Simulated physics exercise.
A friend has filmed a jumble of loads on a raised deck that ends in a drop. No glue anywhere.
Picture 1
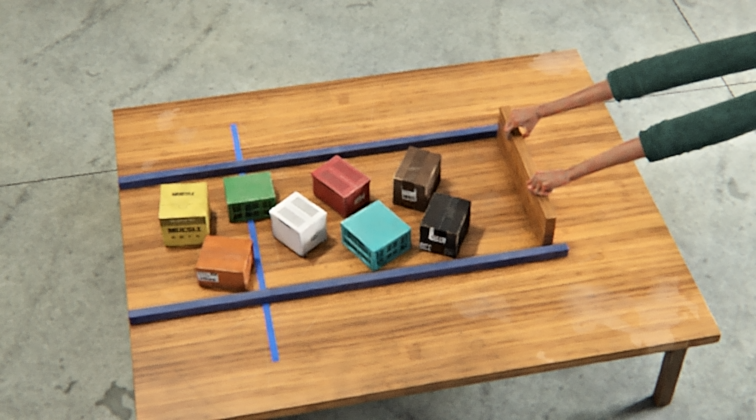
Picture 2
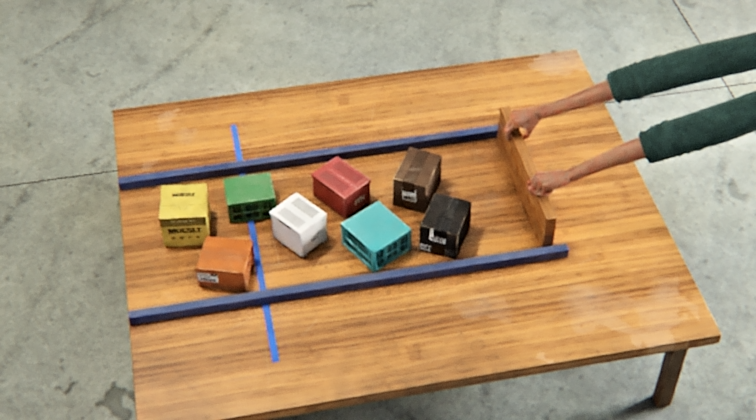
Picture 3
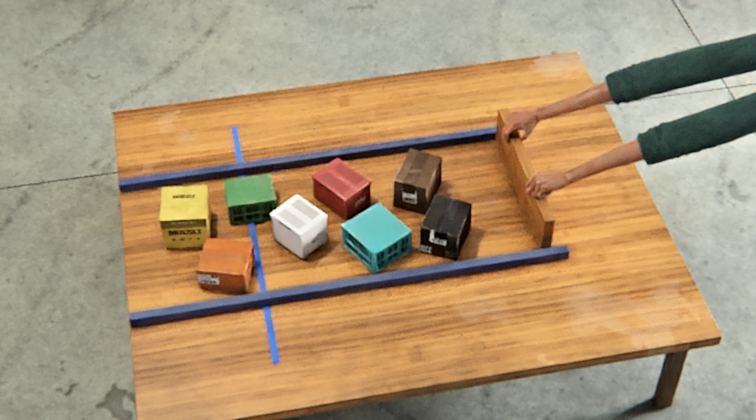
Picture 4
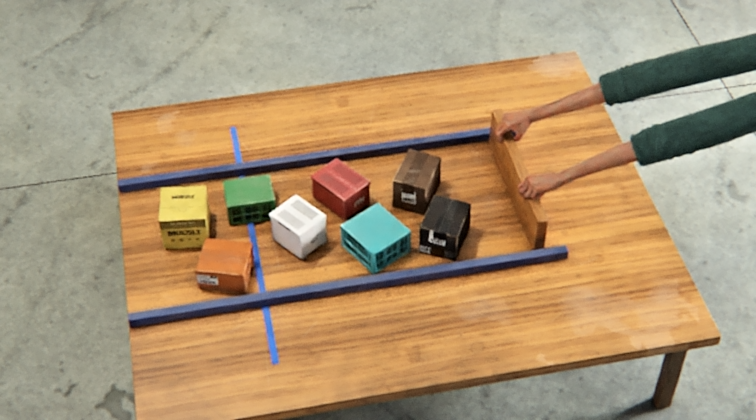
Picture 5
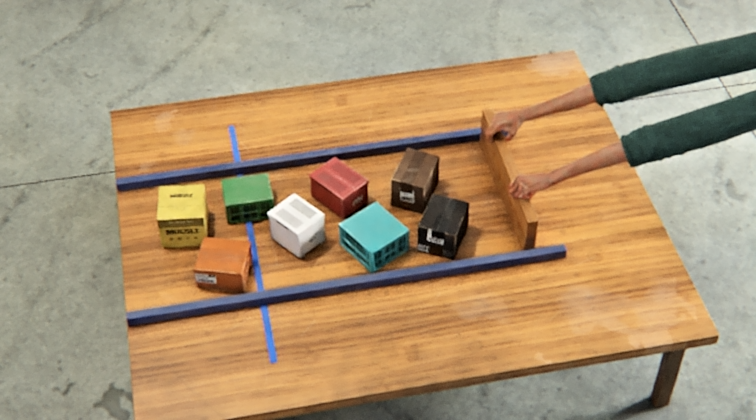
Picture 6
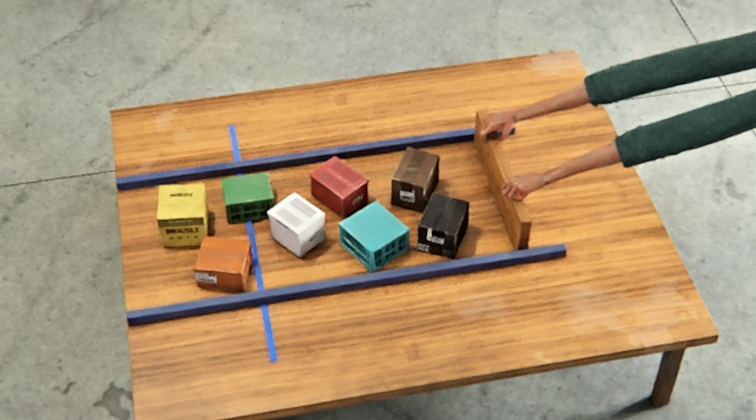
On a wooden table between two blue rails, eight coloured boxes sit scattered near a strip of blue tape, while two hands hold a plank upright at the right. The hands stay still at first, then slide the plank slightly left toward the boxes, which do not visibly shift.
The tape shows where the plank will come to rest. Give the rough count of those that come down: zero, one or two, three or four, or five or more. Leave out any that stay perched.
Here the number that fall off is one or two.
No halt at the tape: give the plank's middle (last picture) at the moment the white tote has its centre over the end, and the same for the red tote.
For the white tote at (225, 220), for the red tote at (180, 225).
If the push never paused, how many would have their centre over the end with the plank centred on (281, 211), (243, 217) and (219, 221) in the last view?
Past the end: 0, 1 and 4.
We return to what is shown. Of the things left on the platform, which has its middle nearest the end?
That is the orange parcel.
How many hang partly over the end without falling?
It comes to 1.
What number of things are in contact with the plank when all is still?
In contact: 2.
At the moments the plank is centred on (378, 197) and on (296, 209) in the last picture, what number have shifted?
By then 5, and 8.
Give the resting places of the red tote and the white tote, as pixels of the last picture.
The red tote stops around (192, 206); the white tote around (147, 237).
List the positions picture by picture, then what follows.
In the first frame, yellow box (185, 214); orange parcel (226, 263); green crate (250, 197); plank (525, 175); tape (253, 232).
In the second frame, orange parcel (226, 263); red tote (341, 188).
In the third frame, green crate (251, 200); brown parcel (418, 182).
In the fourth frame, yellow box (185, 217); black parcel (445, 228).
In the fifth frame, orange parcel (224, 264); turquoise crate (374, 237).
In the sixth frame, yellow box (184, 215); orange parcel (224, 263); green crate (248, 198); plank (501, 179); tape (251, 232).
Soon after, none off yet; yellow box at rest near (184, 215); orange parcel at rest near (224, 263); green crate at rest near (248, 198).
Then, none off yet; yellow box at rest near (184, 215); orange parcel moved a little near (198, 269); green crate moved a little near (235, 199).
By the end, the number that fall off is one or two; fallen, yellow box.
